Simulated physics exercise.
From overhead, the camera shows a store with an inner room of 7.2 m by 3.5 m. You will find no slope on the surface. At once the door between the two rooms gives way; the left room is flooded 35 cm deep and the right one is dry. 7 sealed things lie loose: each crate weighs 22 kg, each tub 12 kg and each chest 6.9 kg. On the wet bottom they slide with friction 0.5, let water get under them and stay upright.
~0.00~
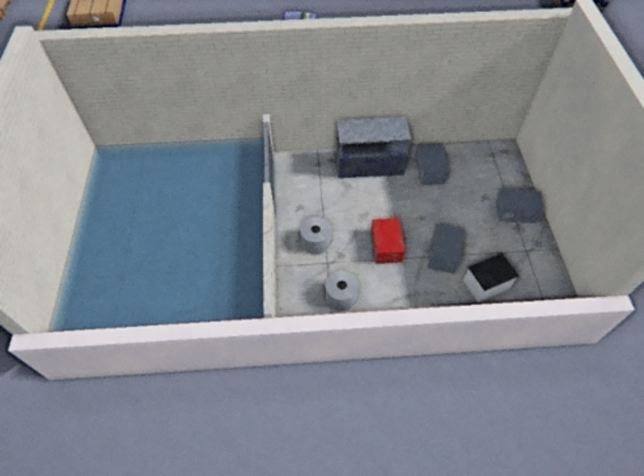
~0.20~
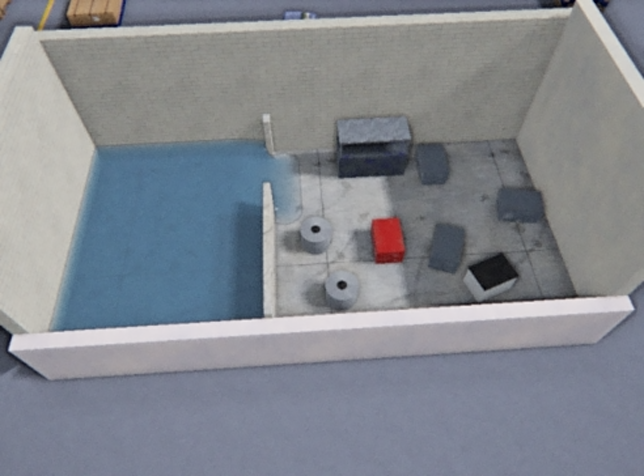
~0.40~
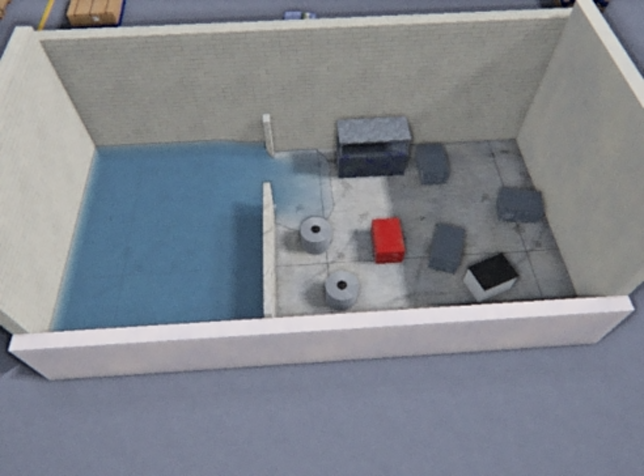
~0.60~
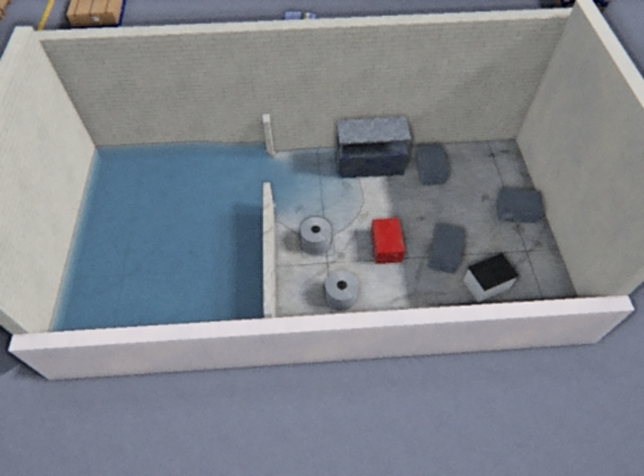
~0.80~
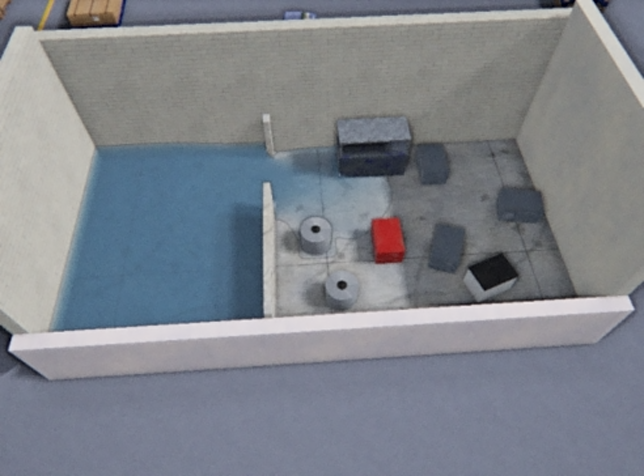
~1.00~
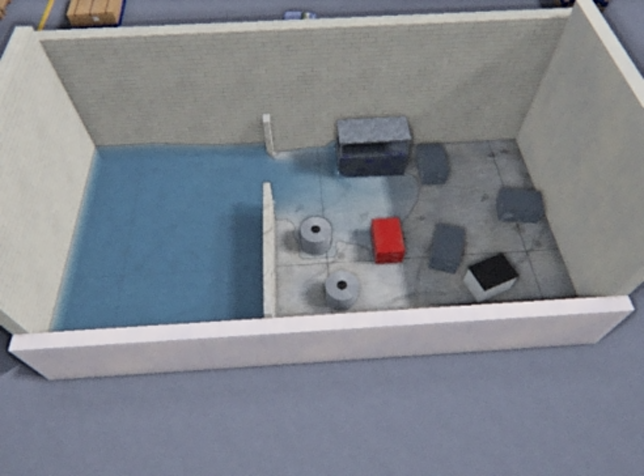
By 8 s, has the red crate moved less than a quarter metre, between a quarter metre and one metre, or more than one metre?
More than one metre.
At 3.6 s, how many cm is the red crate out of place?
About 100 cm by then.
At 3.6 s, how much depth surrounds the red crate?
I'd put it at about 6 cm.
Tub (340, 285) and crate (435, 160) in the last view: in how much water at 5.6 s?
First roughly 4 cm, second roughly 10 cm.
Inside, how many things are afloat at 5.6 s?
It comes to 5.
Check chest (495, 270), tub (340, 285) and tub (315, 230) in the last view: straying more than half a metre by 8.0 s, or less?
First crosses the line, second stays inside the line, third stays inside the line.
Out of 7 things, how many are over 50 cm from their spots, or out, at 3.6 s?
Answer: 1.
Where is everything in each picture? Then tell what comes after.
The red crate at (388, 235), on the bottom; 10.0 m2 under water; 0 of 7 have shifted, in the first frame.
The red crate at (388, 235) rests on the ground; water covers 10.7 m2; 0 of 7 have shifted, in the second frame.
The red crate at (388, 235), on the bottom; water covers 11.5 m2; 0 of 7 have shifted, in the third frame.
The red crate at (388, 235), on the bottom; water covers 12.2 m2; 0 of 7 have shifted, in the fourth frame.
The red crate at (388, 235) rests on the ground; 12.8 m2 under water; 0 of 7 have shifted, in the fifth frame.
The red crate at (388, 235), on the bottom; 13.4 m2 under water; 0 of 7 have shifted, in the sixth frame.
After 1.6 s the red crate is near (388, 235), 0.0 m from its start, aground; 0 afloat.
After 3.6 s the red crate is near (430, 285), 1.0 m from its start, aground; 0 afloat.
After 5.6 s the red crate is near (505, 278), 1.7 m from its start, afloat; 5 afloat.
After 8.0 s the red crate is near (511, 266), 1.8 m from its start, afloat; 6 afloat.
